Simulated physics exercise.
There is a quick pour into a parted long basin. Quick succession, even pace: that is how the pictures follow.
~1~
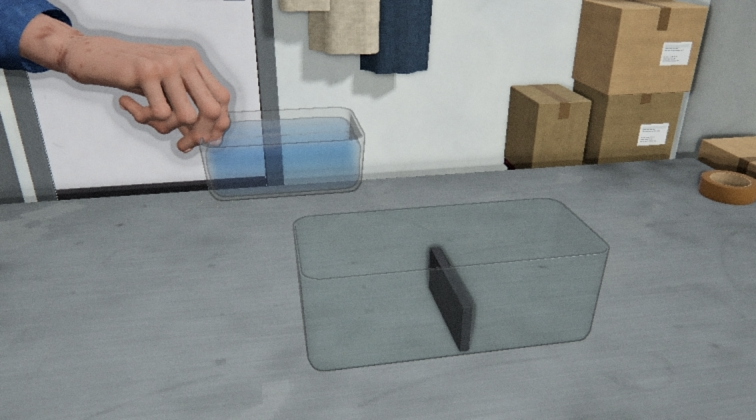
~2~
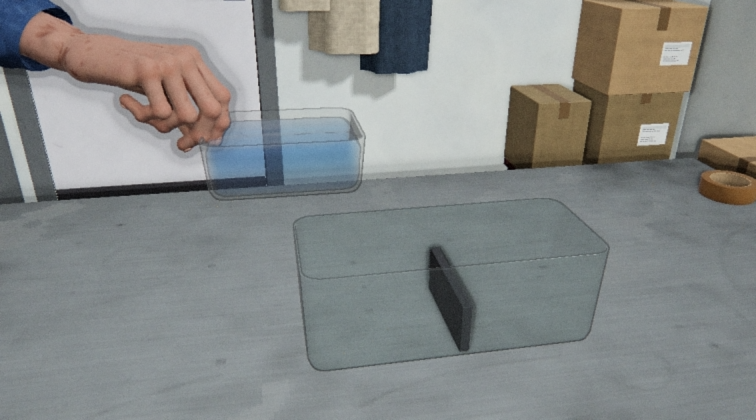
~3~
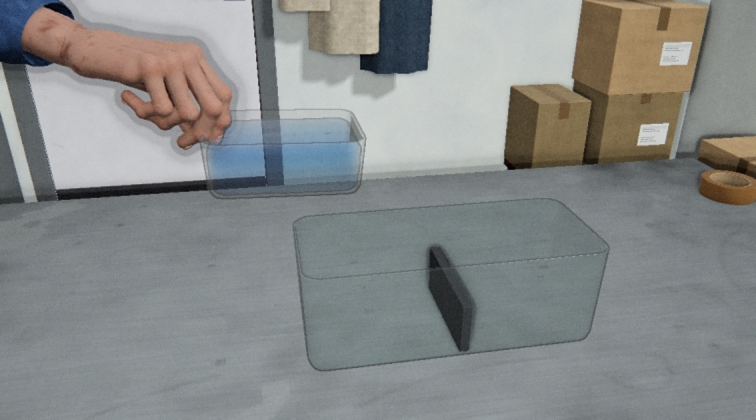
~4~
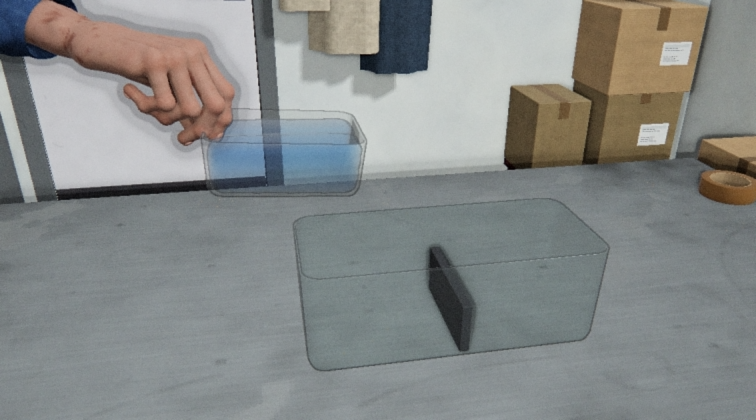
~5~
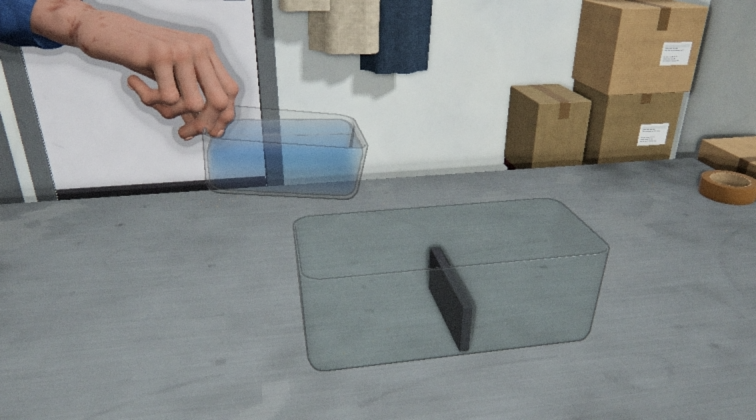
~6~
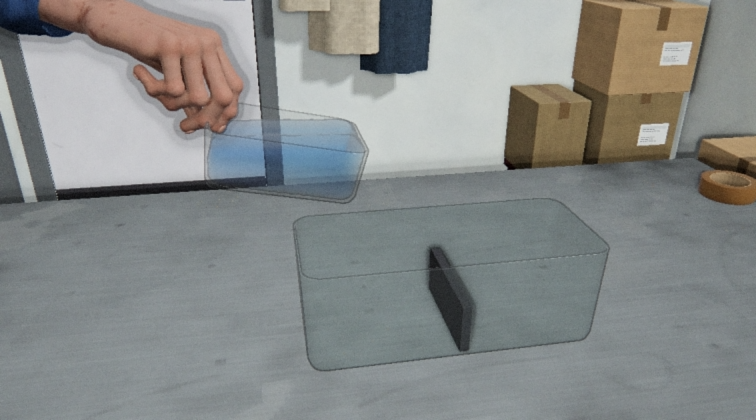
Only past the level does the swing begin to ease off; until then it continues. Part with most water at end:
Left-hand.
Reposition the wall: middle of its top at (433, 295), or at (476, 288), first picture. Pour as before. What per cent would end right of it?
25 % then 5 %, approximately.
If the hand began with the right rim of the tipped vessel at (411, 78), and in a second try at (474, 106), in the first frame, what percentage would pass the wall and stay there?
First about 65, then 85 per cent.
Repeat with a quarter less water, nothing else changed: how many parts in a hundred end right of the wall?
It would be somewhere near 0 %.
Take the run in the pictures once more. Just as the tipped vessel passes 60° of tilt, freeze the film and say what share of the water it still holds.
It still holds close to 30 per cent at that lean.
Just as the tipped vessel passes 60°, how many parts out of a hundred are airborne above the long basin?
Roughly 35 %.
A moment on, the tilt is 60° and 31 per cent is still to pour, 35 is left of the wall and 0 right of it.
Next, the tilt is 91° and 6 per cent is still to pour, 86 is left of the wall and 1 right of it.
Then the tilt is 99° and 0 per cent is still to pour, 93 is left of the wall and 2 right of it.
Later the tilt is 99° and 0 per cent is still to pour, 94 is left of the wall and 2 right of it.
At rest 94 per cent lies left of the wall, 2 right of it and 4 outside.
